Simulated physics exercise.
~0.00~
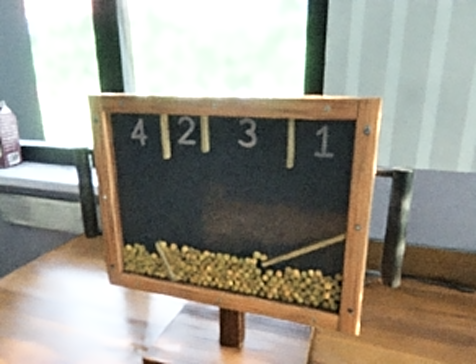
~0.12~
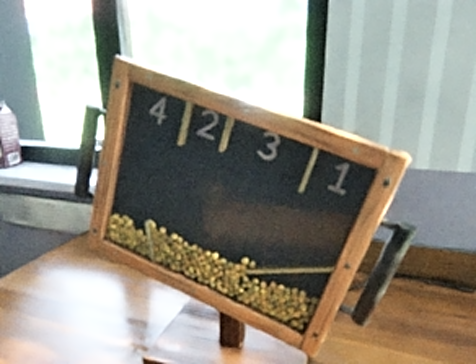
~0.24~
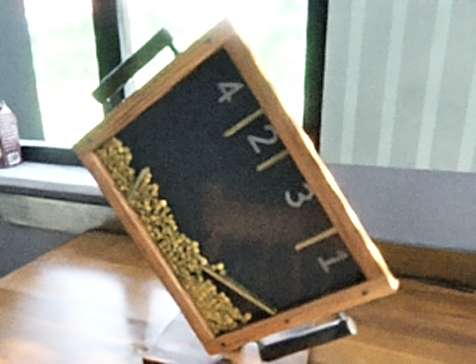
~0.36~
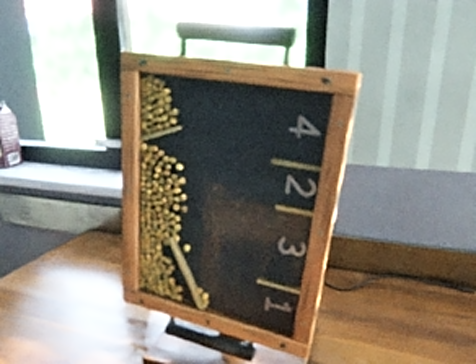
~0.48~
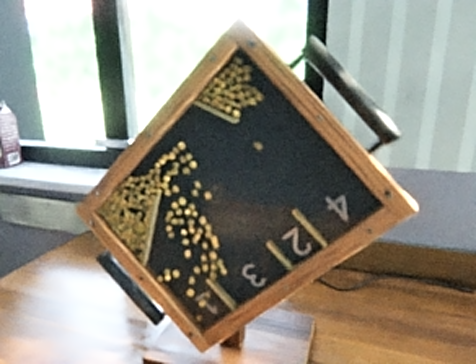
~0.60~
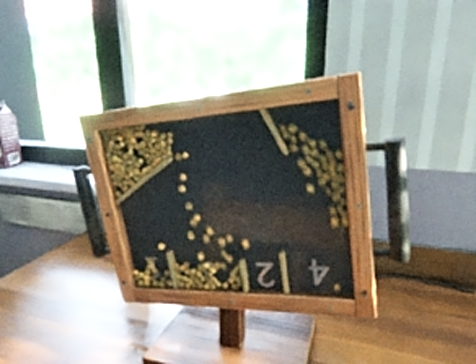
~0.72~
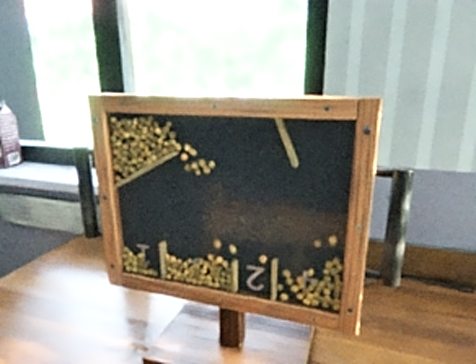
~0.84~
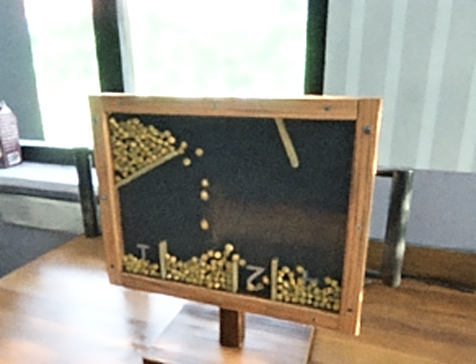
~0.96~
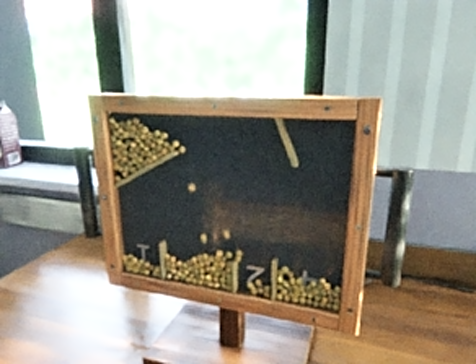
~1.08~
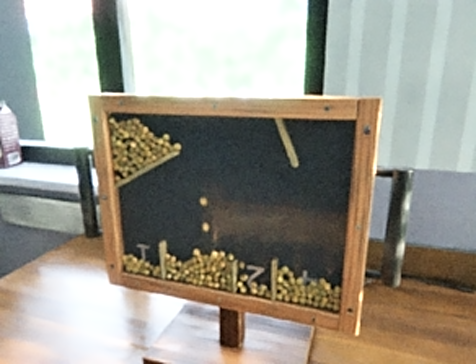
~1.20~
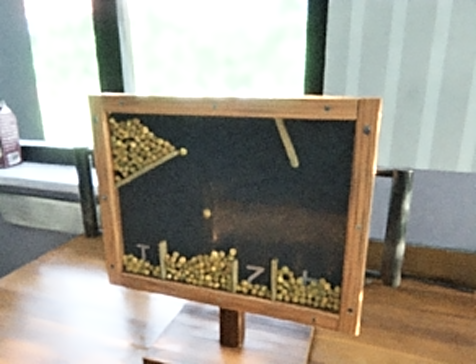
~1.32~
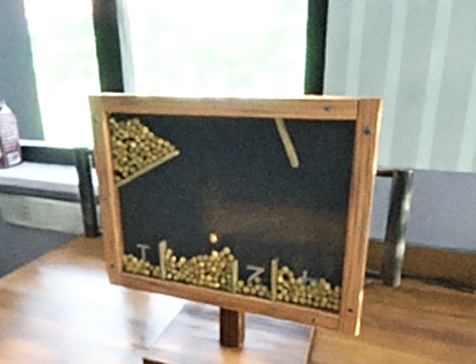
On a wooden table before a bright window, seen from the front by a still camera, stands a dark, wood-framed box with side handles. Pale golden beads lie along its bottom, beneath four numbered pockets at the top. The box turns clockwise, and the beads pile toward the left side, then spill downward as it tips over. It stops upside down, with beads in all the pockets and a heap caught on a slanted slat at upper left. A few more trickle off that ledge until the last one drops onto the mound below, leaving the heap resting there.
